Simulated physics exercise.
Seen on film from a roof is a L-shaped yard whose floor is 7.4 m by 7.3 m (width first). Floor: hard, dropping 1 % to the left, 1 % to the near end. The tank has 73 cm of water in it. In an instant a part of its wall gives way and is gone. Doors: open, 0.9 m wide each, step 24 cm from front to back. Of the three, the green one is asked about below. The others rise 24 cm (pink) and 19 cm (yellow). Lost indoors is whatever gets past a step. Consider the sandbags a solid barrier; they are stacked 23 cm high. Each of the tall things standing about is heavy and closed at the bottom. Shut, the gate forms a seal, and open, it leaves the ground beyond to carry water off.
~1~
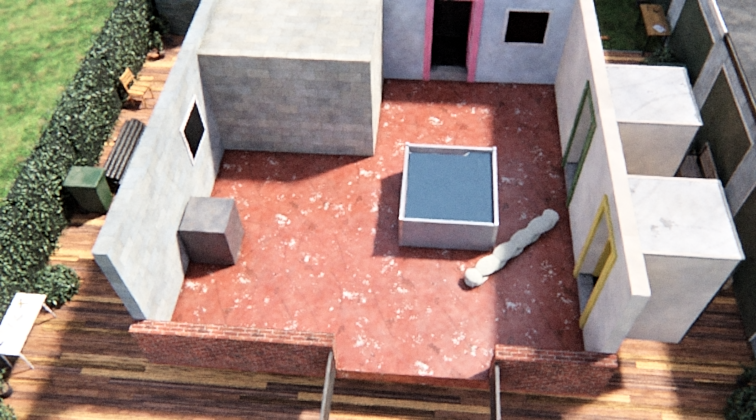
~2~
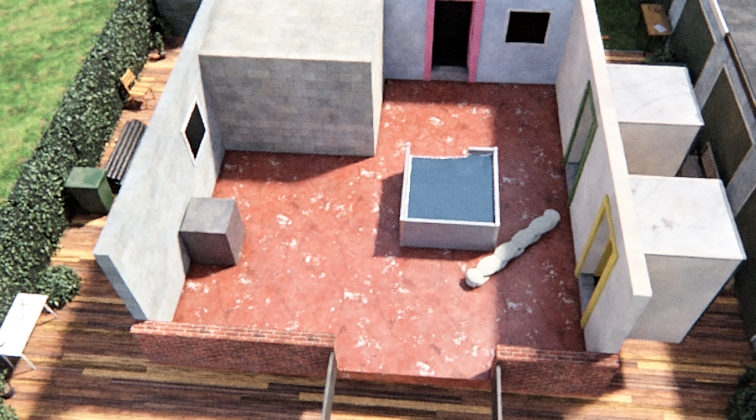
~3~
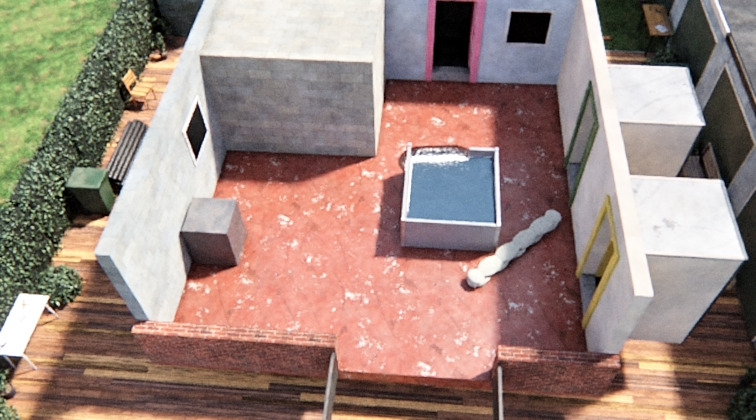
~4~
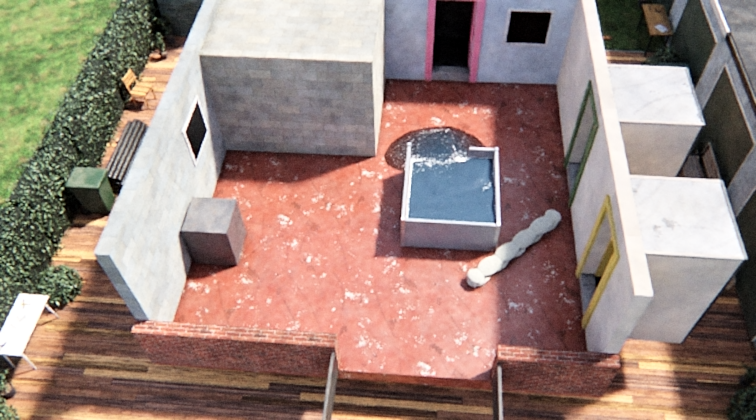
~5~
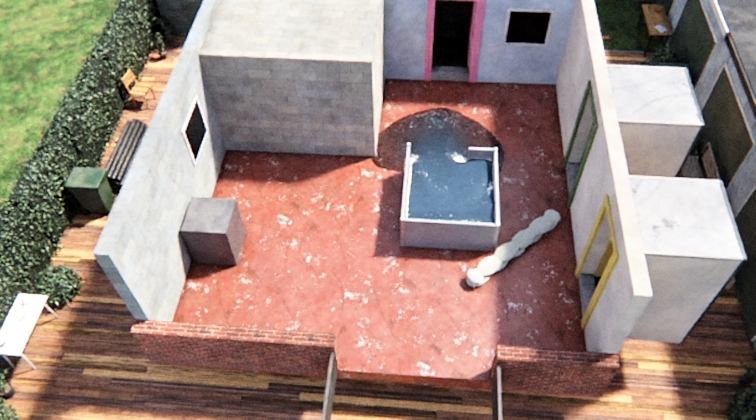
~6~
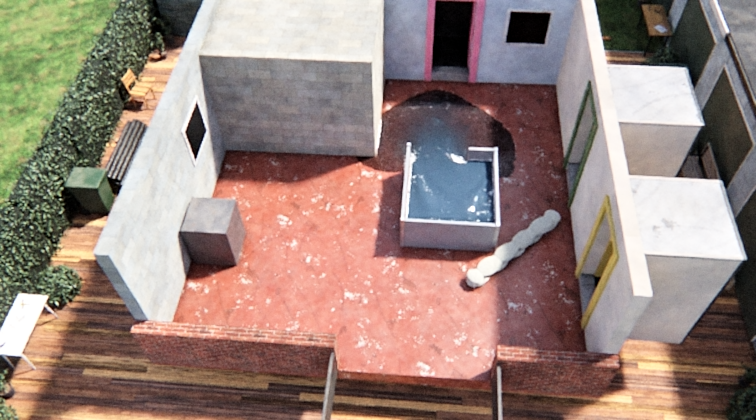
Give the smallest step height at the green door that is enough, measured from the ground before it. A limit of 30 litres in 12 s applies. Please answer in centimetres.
Roughly 10.5 cm.
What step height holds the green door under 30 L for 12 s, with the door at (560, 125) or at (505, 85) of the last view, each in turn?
15 and 13.5 cm.
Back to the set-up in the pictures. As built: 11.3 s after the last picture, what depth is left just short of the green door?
About 9.0 cm.
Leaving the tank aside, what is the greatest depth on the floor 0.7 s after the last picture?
Max depth: Near 52 cm.
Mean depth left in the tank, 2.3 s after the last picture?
About 25 centimetres on average.
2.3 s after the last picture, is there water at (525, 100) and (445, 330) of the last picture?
Awash, untouched.
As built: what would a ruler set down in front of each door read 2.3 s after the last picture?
In cm: Green 0, pink 24, yellow 0.
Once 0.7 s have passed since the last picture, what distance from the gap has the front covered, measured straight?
3.4 m.
Then, 0.7 s after the last picture water covers 20 % of the floor, deepest (52 cm) near (389, 81); it has not reached the green door.
Then, 2.3 s after the last picture water covers 25 % of the floor, deepest (28 cm) near (548, 87); it has not reached the green door.
Then, 11.3 s after the last picture water covers 80 % of the floor, deepest (12 cm) near (499, 247); 9 cm at the green door, 0 litres in over its 23 cm step.
At the green door as built, the water peaked near 18 cm, 6.9 s after the last picture.
Run again over the same 12 s with other heights there, 39 litres in over 9.5 cm, 13 litres over 13 cm. The limit of 30 litres is kept from about 10.5 cm up.
